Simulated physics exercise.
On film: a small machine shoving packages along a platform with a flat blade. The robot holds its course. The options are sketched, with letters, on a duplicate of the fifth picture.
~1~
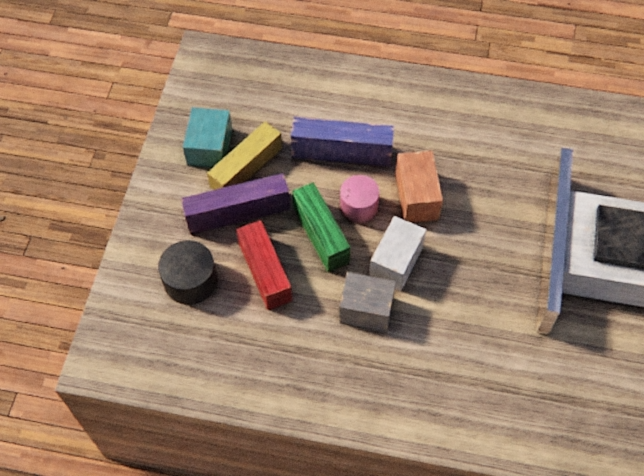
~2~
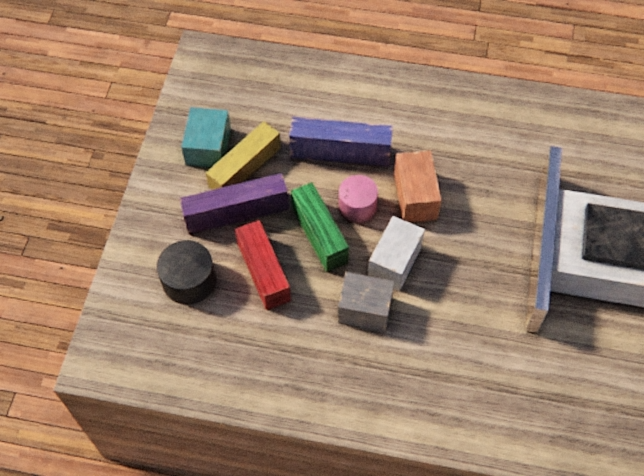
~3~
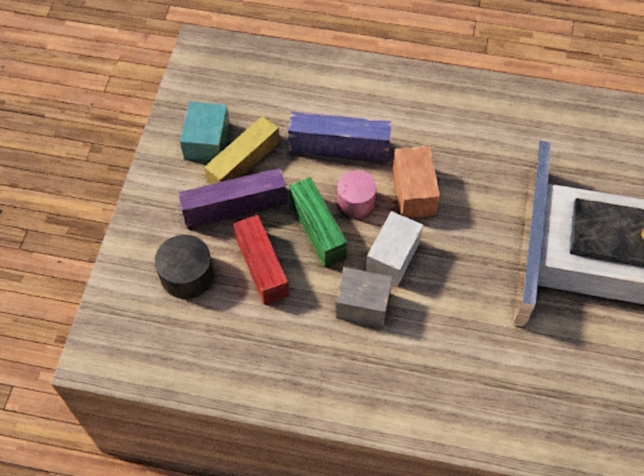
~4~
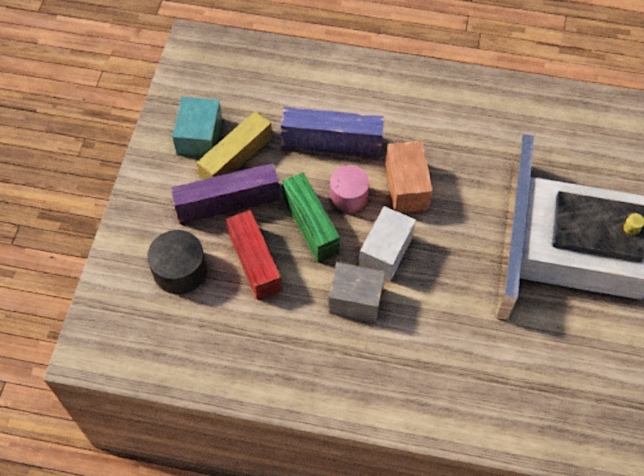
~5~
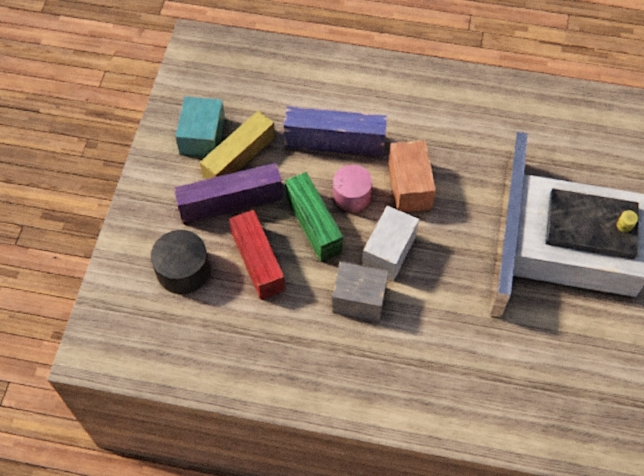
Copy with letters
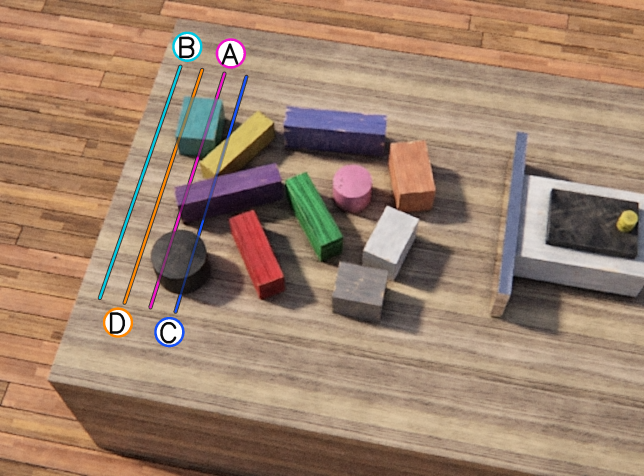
A small white machine with an upright flat blade at its front edges left across the wooden platform from the right side, drawing a little closer to a loose cluster of colourful blocks and round pieces. The camera view shifts slightly, while the blocks stay in place, untouched, with a gap still between them and the blade.
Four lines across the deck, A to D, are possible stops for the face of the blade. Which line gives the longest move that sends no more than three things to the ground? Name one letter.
The farthest such stop is A.
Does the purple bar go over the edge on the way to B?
By then, yes.
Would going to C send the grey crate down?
No.
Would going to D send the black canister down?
No.
On the copy, A at (190, 182); B at (143, 174); C at (213, 186); D at (166, 178).
On A. First, robot (465, 201); yellow bar (234, 149); grey crate (347, 294).
Then, robot (346, 181); purple bar (138, 205); turquoise crate (181, 123).
Finally, robot (257, 166); turquoise crate over the edge; purple bar over the edge; two fallen.
By contrast, B drops five; C is within the limit but short; D drops five.
